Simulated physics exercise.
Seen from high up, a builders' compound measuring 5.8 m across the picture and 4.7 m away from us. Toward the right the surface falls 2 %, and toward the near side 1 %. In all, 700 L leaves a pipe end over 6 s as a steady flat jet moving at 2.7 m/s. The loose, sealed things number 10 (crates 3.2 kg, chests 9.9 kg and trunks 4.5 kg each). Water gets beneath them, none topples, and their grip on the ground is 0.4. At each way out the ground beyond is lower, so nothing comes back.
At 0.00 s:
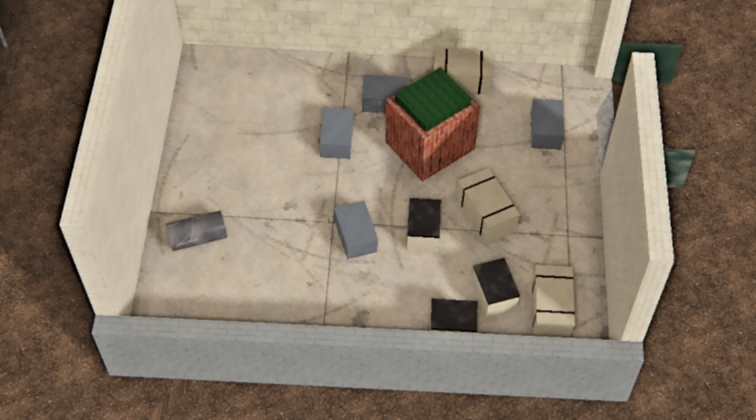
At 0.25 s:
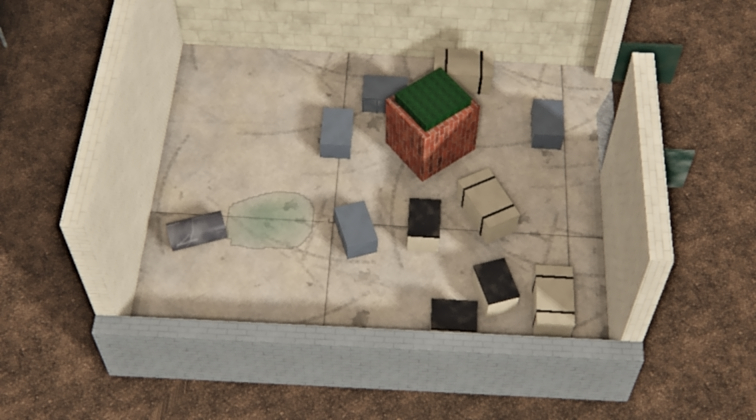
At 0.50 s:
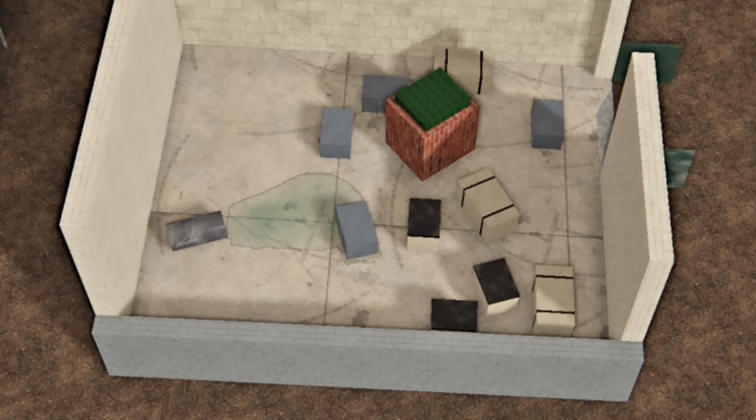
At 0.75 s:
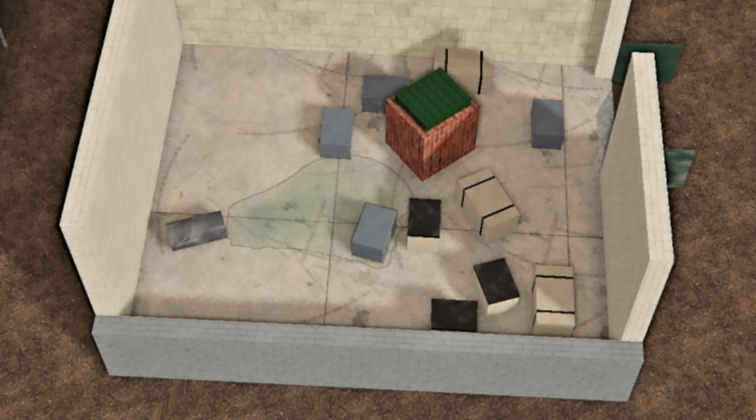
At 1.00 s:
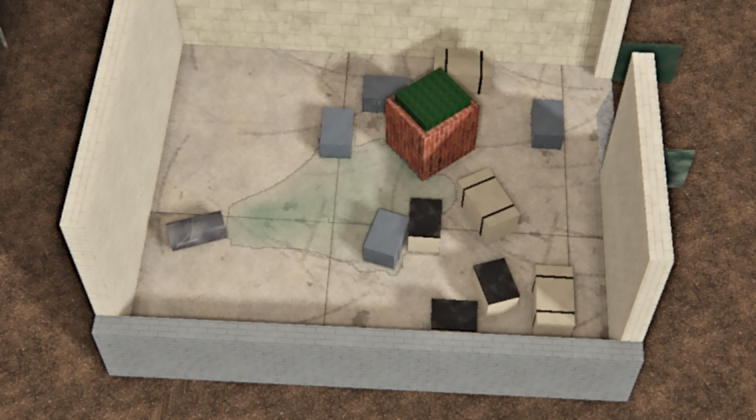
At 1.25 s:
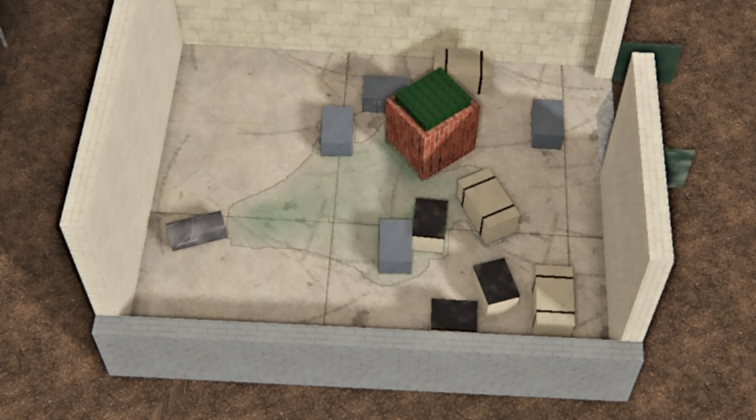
In this clip, shallow greenish water appears beside a gray block in a walled yard and spreads rightward across the floor; a blue-gray box slides right and slightly nearer, then a black-topped box beside it shifts slightly.
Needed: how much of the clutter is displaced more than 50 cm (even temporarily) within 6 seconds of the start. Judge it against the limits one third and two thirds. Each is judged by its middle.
The displaced part matches or passes a third but stays short of two thirds.
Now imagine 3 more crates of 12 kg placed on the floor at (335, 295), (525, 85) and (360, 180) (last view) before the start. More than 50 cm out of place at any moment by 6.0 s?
The three, in turn, come out within it, within it and beyond it.
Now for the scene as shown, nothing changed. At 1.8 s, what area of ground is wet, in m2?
The covered patch comes to about 6.0 m2.
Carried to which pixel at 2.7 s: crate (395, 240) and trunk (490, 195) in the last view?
Near (443, 279) and (581, 234).
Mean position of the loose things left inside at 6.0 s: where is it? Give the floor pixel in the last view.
Somewhere near (490, 219).
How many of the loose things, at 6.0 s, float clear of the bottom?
Count at that moment: 6.
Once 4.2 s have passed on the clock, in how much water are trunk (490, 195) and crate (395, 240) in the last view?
First roughly 8 cm, second roughly 2 cm.
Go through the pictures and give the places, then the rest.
In the first frame, a crate at (355, 223) rests on the ground; a chest at (424, 217), on the bottom; 0.0 m2 under water; 0 of 10 have shifted.
In the second frame, a crate at (355, 223) rests on the ground; a chest at (424, 217) rests on the ground; water covers 0.7 m2; 0 of 10 have shifted.
In the third frame, a crate at (356, 223), on the bottom; a chest at (424, 217), on the bottom; water covers 1.4 m2; 0 of 10 have shifted.
In the fourth frame, a crate at (374, 226), on the bottom, 24 cm from its start; a chest at (424, 217) rests on the ground; water covers 2.4 m2; 1 of 10 have shifted.
In the fifth frame, a crate at (386, 232), on the bottom, 41 cm from its start; a chest at (425, 217), on the bottom; water covers 3.3 m2; 1 of 10 have shifted.
In the sixth frame, a crate at (395, 240) rests on the ground, 56 cm from its start; a chest at (430, 217), on the bottom, 7 cm from its start; 4.0 m2 under water; 2 of 10 have shifted.
After 1.8 s 2 of 10 are over 50 cm from their spots; 0 afloat.
After 2.7 s 3 of 10 are over 50 cm from their spots; 1 afloat.
After 4.2 s 4 of 10 are over 50 cm from their spots; 3 afloat.
After 6.0 s 4 of 10 are over 50 cm from their spots, and 4 have been at some point; 6 afloat.
